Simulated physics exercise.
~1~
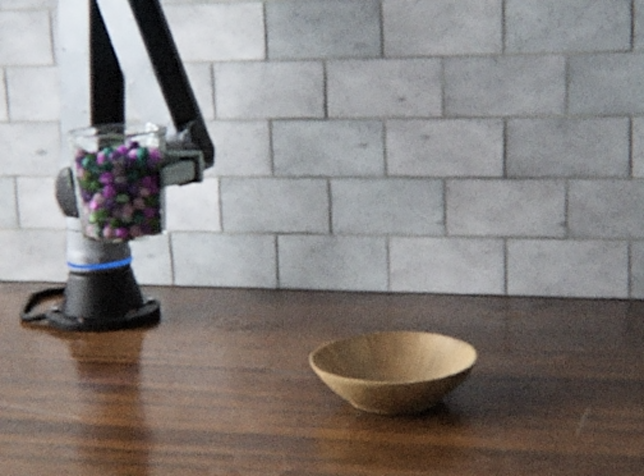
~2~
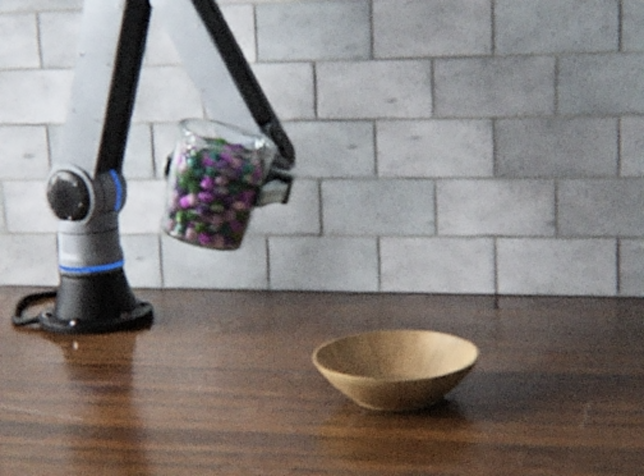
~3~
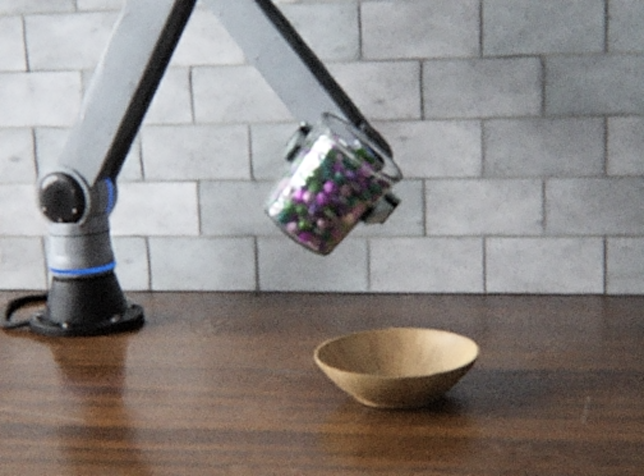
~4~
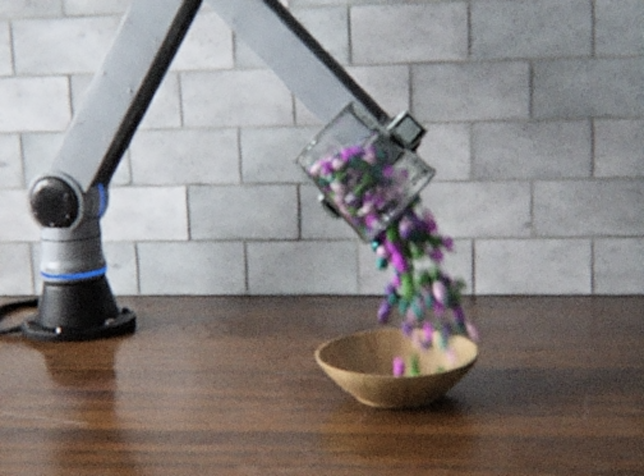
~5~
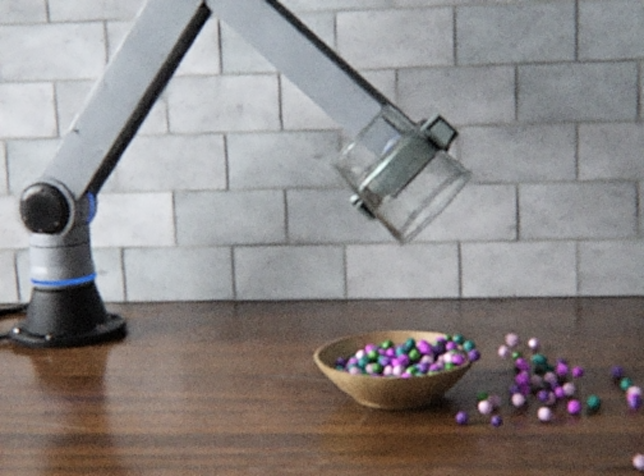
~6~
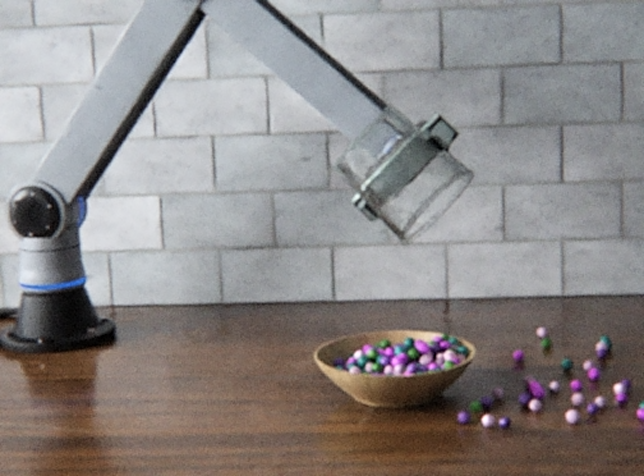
To begin with, a robot arm on the left holds a clear cup of small round sweets in purple, pink, green and white, while a shallow wooden bowl sits on a dark wooden table before a grey tiled wall. The arm swings the cup to the right and leans it over progressively. Near the bowl it tips the cup past level, and the sweets pour down in a thick stream. Most of them fill the bowl, but others scatter across the table to its right. Finally, the emptied cup hangs tilted above, with the stray sweets spread beside the full bowl.
